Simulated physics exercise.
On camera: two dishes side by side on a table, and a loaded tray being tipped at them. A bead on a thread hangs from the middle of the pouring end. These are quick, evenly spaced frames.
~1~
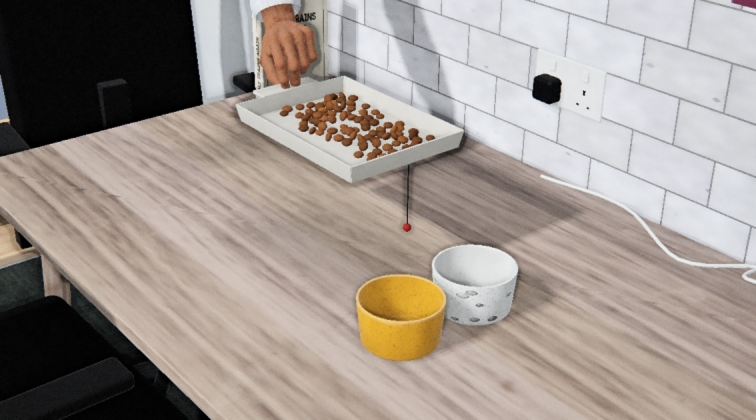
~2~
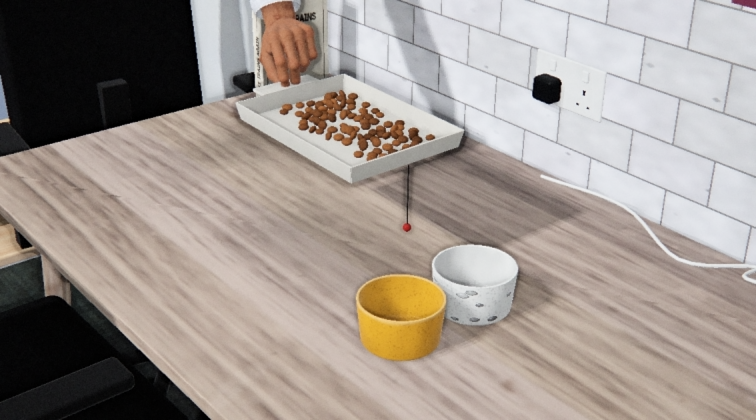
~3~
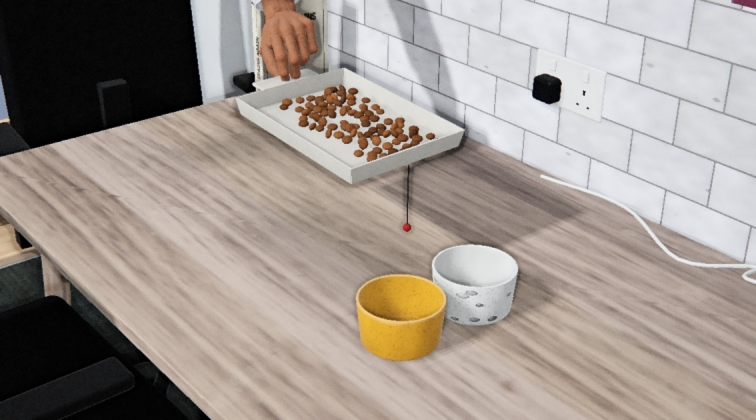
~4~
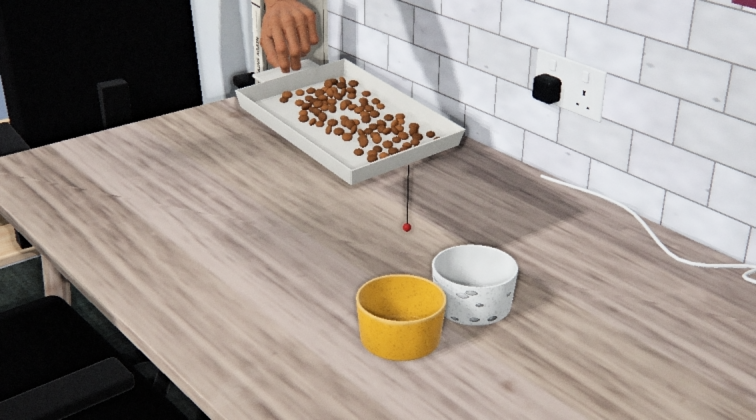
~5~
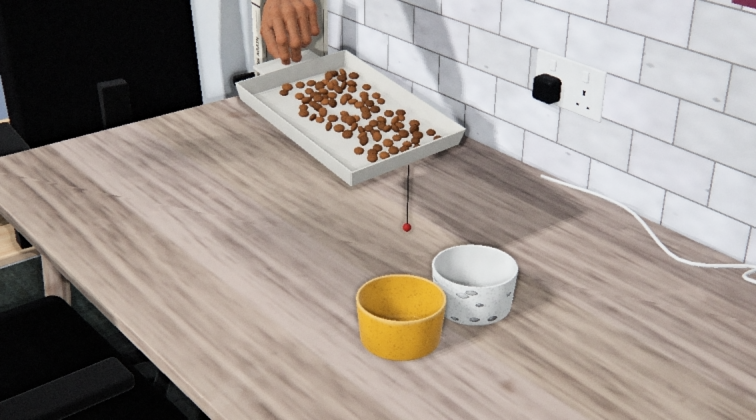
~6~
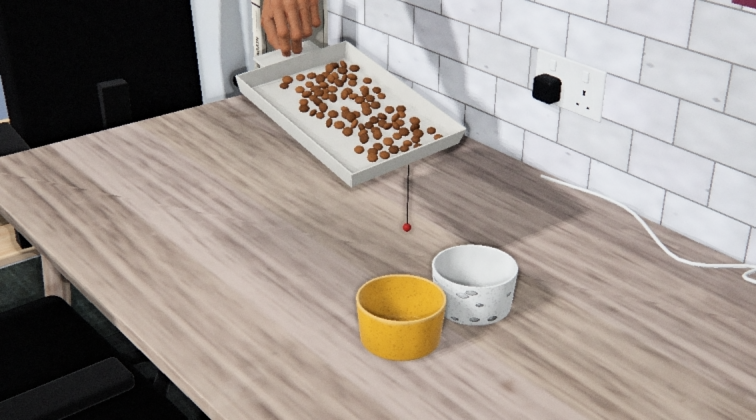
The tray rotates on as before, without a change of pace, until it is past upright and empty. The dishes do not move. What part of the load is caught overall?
In the dishes lies under half of it.
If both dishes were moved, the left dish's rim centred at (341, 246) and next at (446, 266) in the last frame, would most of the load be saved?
One: Under half. Two: The smaller part.
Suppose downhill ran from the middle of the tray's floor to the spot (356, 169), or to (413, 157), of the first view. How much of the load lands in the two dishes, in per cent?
About 0 and 20 per cent.
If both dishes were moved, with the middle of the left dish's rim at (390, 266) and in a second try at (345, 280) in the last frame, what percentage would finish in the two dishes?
Near 80 % and 80 %.
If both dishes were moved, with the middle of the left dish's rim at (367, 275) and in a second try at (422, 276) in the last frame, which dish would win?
First left, then the left one.
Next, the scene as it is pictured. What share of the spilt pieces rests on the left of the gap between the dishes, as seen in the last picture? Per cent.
Near 100 %.
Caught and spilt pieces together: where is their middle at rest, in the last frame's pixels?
Close to (395, 303).
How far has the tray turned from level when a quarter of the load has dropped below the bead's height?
Around 100° of tilt.
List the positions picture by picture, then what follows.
The first frame shows corners of the pouring end near (351, 165) and (459, 130), level; middle of the load near (365, 123), bits of dog kibble; left dish near (430, 334); right dish near (503, 300); bead on its thread near (407, 227).
The second frame shows corners of the pouring end near (351, 165) and (459, 130), level; middle of the load near (365, 122).
The third frame shows corners of the pouring end near (352, 166) and (459, 129), tipped barely, lowest at the left corner; middle of the load near (365, 119).
The fourth frame shows corners of the pouring end near (352, 168) and (460, 129), tipped a little, lowest at the left corner; middle of the load near (365, 115).
The fifth frame shows corners of the pouring end near (352, 169) and (460, 128), tipped a little, lowest at the left corner; middle of the load near (365, 110).
The sixth frame shows corners of the pouring end near (353, 171) and (461, 128), tipped a little, lowest at the left corner; middle of the load near (366, 106); left dish near (430, 334); right dish near (503, 300).
Shortly afterwards, tray tipped steeply; the whole lot on the tray.
Next, tray tipped right over; all but a few on the tray; only a few in the left dish; a little outside both; only a few in the air.
Some moments later, tray tipped past a quarter turn; a little in the left dish; near a quarter in the right dish; the bulk outside both.
In the end, tray tipped past a quarter turn; a little in the left dish; near a quarter in the right dish; the bulk outside both.
